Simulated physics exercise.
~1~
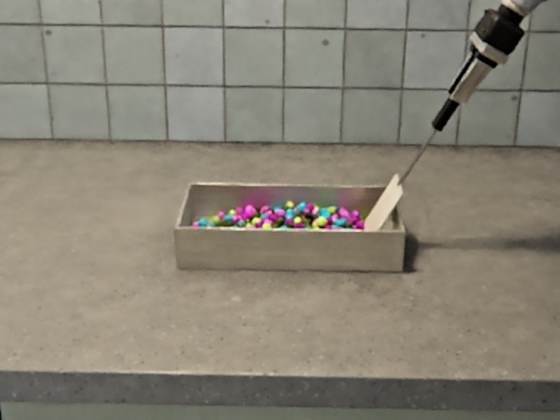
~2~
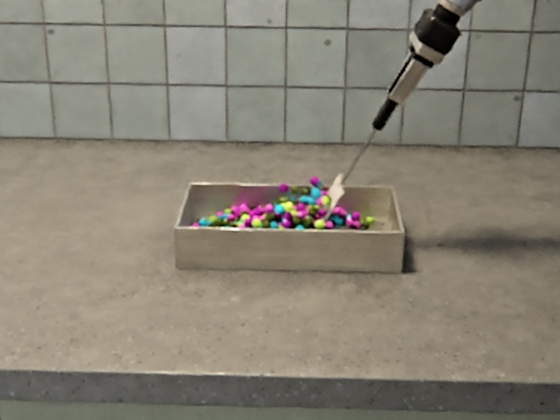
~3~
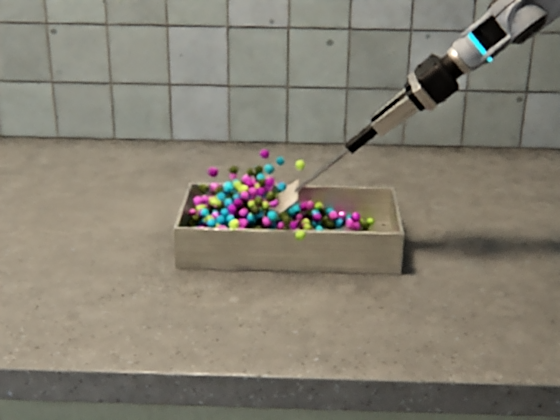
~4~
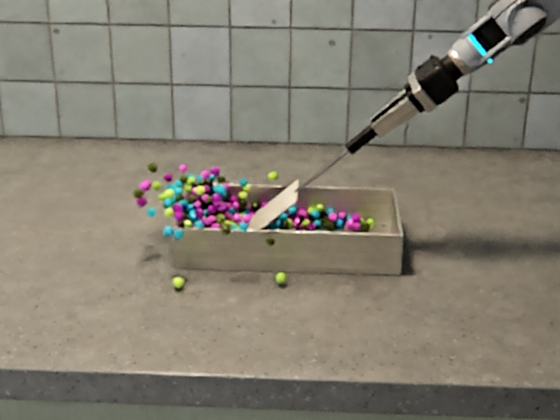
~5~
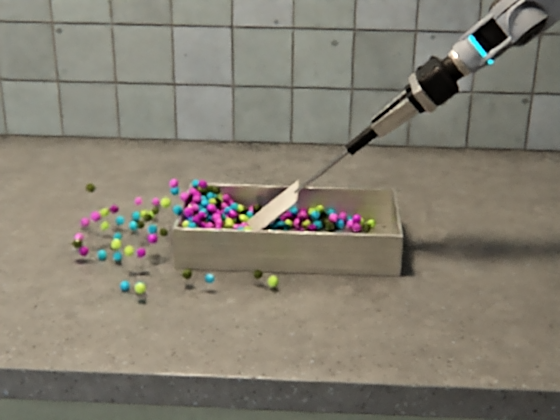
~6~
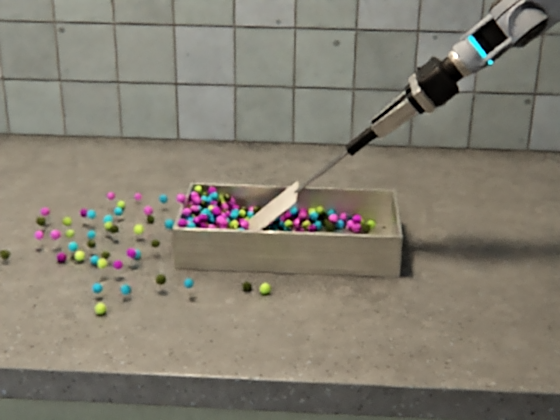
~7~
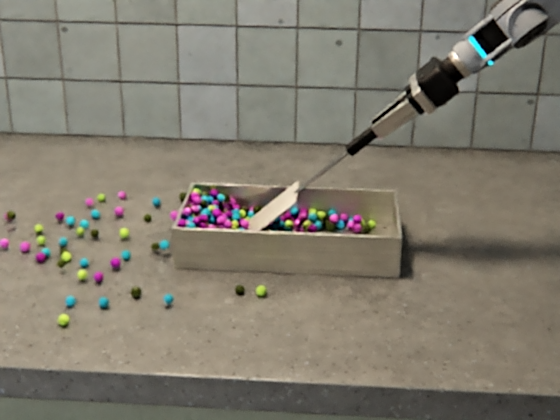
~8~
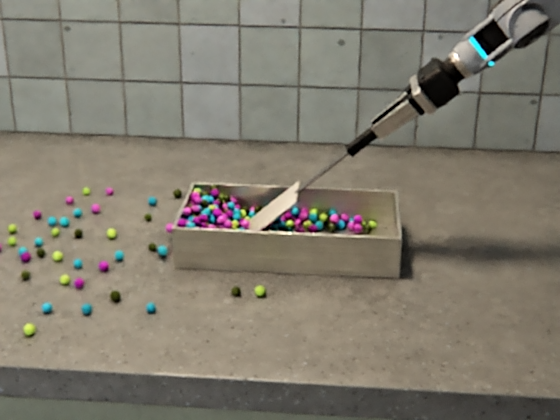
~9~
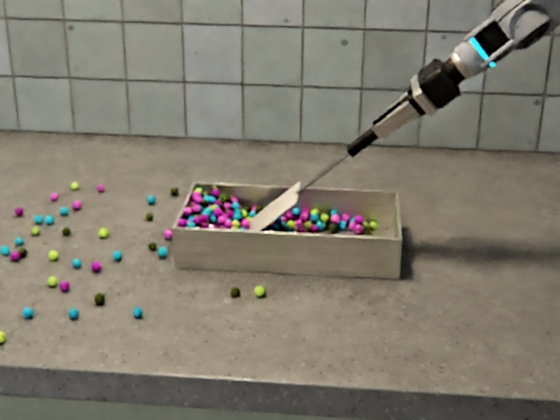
A robot arm sweeps a spatula left through colourful balls in a tin, scattering some onto the table.
